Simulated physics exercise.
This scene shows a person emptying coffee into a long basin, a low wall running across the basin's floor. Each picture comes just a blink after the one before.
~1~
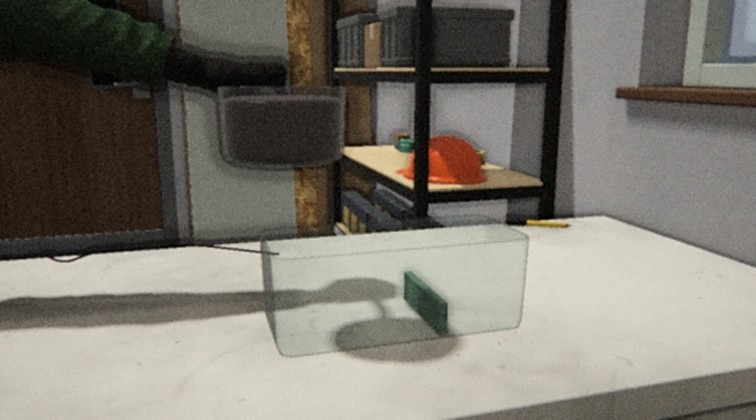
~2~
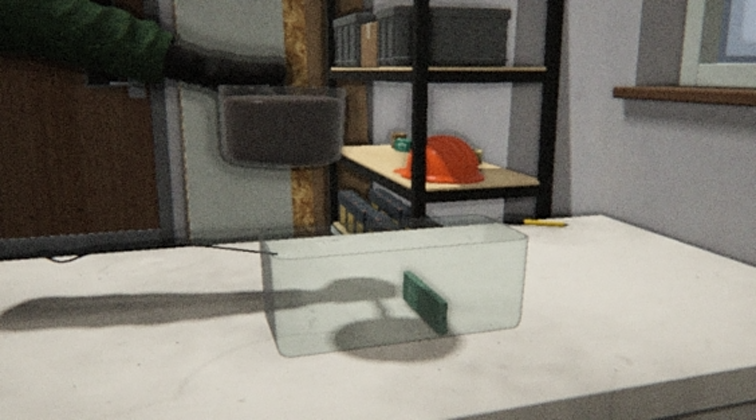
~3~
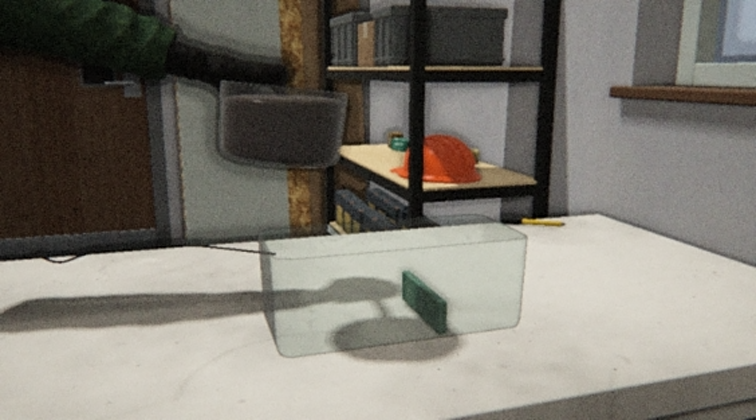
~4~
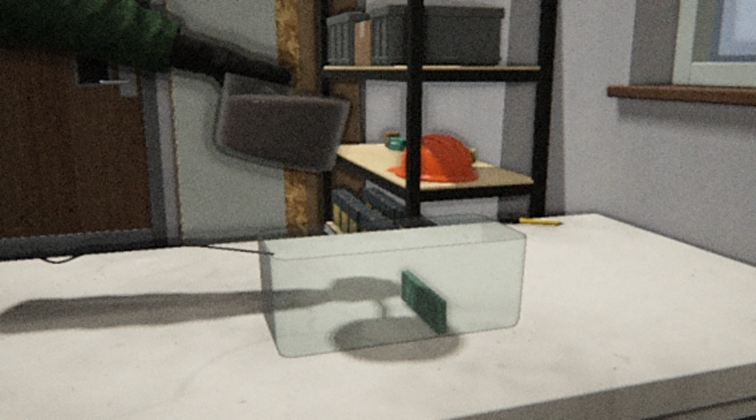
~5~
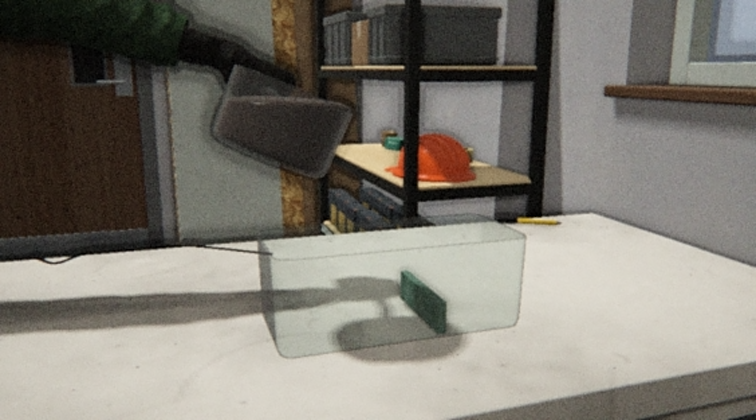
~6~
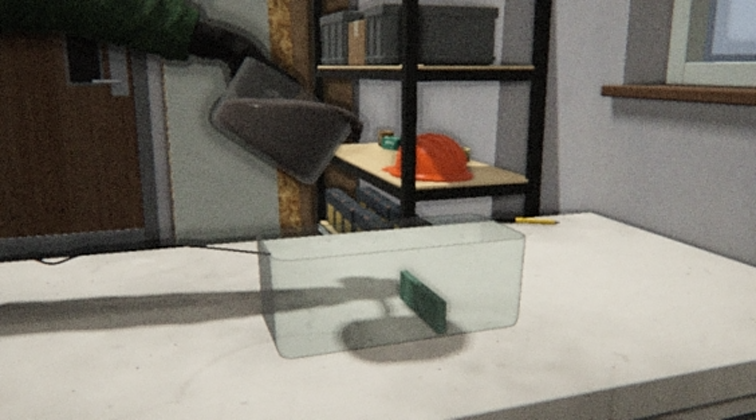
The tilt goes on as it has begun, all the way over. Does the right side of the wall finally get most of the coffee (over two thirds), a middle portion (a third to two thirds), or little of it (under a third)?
It gets little of it.
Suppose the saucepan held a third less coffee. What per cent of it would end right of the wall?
It comes to near 10 per cent.
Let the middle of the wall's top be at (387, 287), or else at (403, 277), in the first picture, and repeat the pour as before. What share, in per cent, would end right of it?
Case 1: 50 %; case 2: 25 %.
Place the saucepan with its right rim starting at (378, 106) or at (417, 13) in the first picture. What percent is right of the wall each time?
Roughly 35 per cent, and 60 per cent.
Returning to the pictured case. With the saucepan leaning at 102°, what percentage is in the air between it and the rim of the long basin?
I'd say some 40 per cent.
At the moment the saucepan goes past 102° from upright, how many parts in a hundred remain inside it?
It works out to close to 25 percent.
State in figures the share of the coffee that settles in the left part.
Near 80 in a hundred.
A moment on, the saucepan is tipped right over and 23 per cent is still to pour, 38 is left of the wall and 1 right of it.
Next, the saucepan is tipped right over and 2 per cent is still to pour, 82 is left of the wall and 4 right of it.
Then the saucepan is tipped right over and 0 per cent is still to pour, 83 is left of the wall and 14 right of it.
Later the saucepan is tipped right over and 0 per cent is still to pour, 82 is left of the wall and 15 right of it.
At rest 82 per cent lies left of the wall, 15 right of it and 3 outside.
